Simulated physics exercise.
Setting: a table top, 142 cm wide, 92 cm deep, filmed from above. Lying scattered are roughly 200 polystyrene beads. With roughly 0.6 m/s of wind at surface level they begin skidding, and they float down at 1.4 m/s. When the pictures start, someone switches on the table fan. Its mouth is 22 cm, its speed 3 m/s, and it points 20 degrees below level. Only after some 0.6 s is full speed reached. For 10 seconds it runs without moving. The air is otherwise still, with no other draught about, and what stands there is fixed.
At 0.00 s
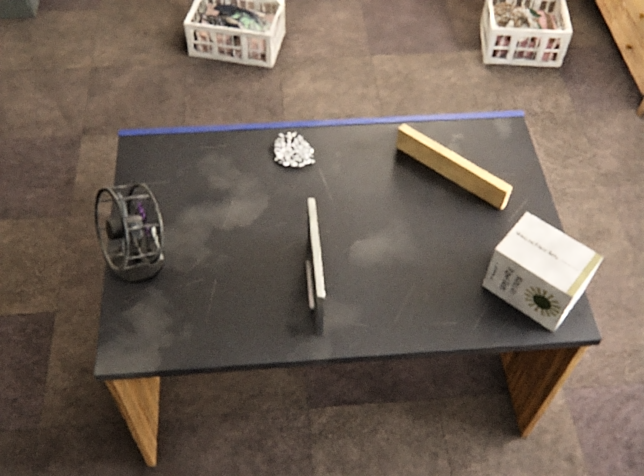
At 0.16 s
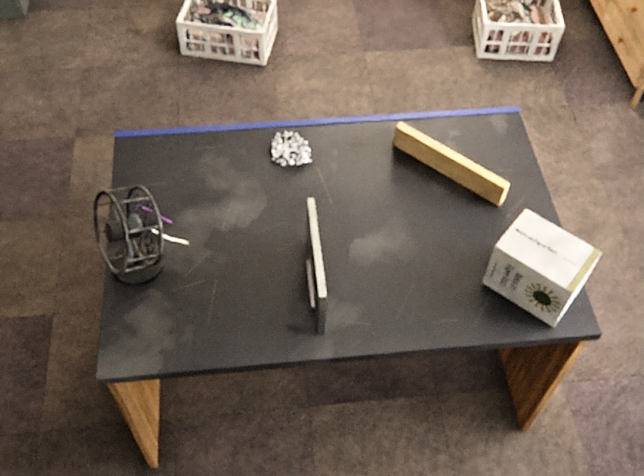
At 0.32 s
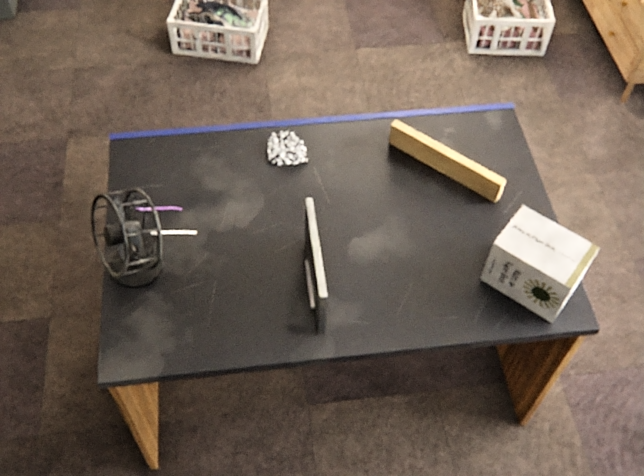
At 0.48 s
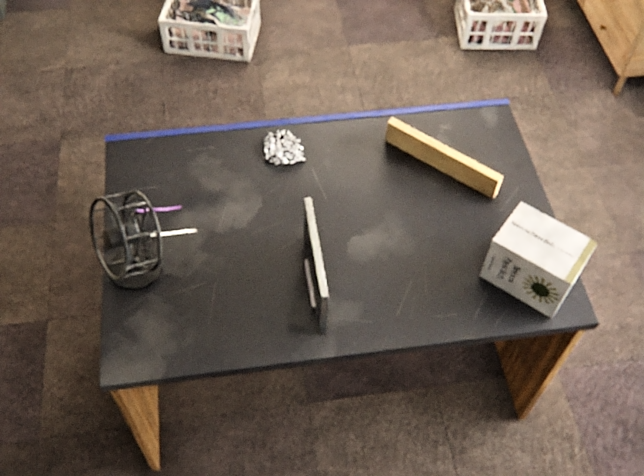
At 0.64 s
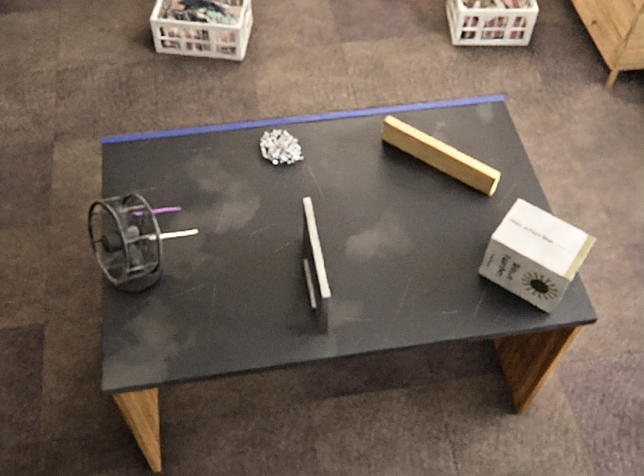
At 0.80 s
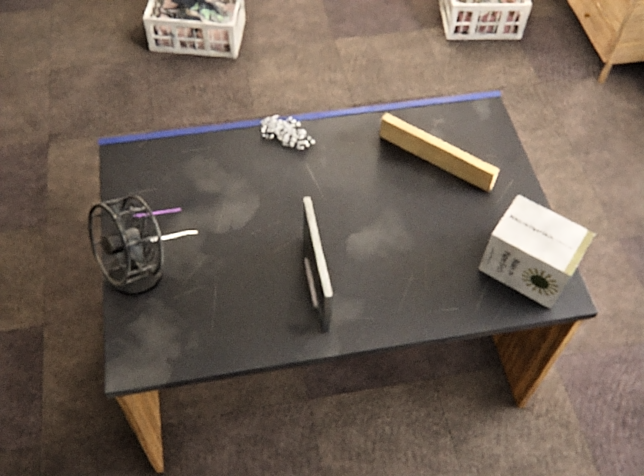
A dark table held a fan at its left, an upright board, a wooden block and a white box; ribbons streamed from the fan, then the small white bits shifted slightly toward the blue edge.
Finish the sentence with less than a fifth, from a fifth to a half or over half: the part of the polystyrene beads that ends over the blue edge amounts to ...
The share amounts to over half.
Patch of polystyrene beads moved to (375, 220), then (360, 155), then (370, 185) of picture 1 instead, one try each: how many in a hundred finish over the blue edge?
In turn about 0 %, 90 %, 2 %.
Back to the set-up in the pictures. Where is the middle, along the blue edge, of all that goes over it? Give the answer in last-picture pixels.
Somewhere about (294, 116).
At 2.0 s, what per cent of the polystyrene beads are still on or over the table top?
About 0 per cent remain.
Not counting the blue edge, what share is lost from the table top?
Close to 0 % of them.
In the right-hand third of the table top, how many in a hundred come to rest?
Something close to 0 % ends up there.
After 2.0 s, 100 % are over the blue edge; 100 % have settled or left.
After 3.2 s, 100 % are over the blue edge; 100 % have settled or left.
After 5.5 s, 100 % are over the blue edge; 100 % have settled or left.
After 10.0 s, at the end, 100 % are over the blue edge.
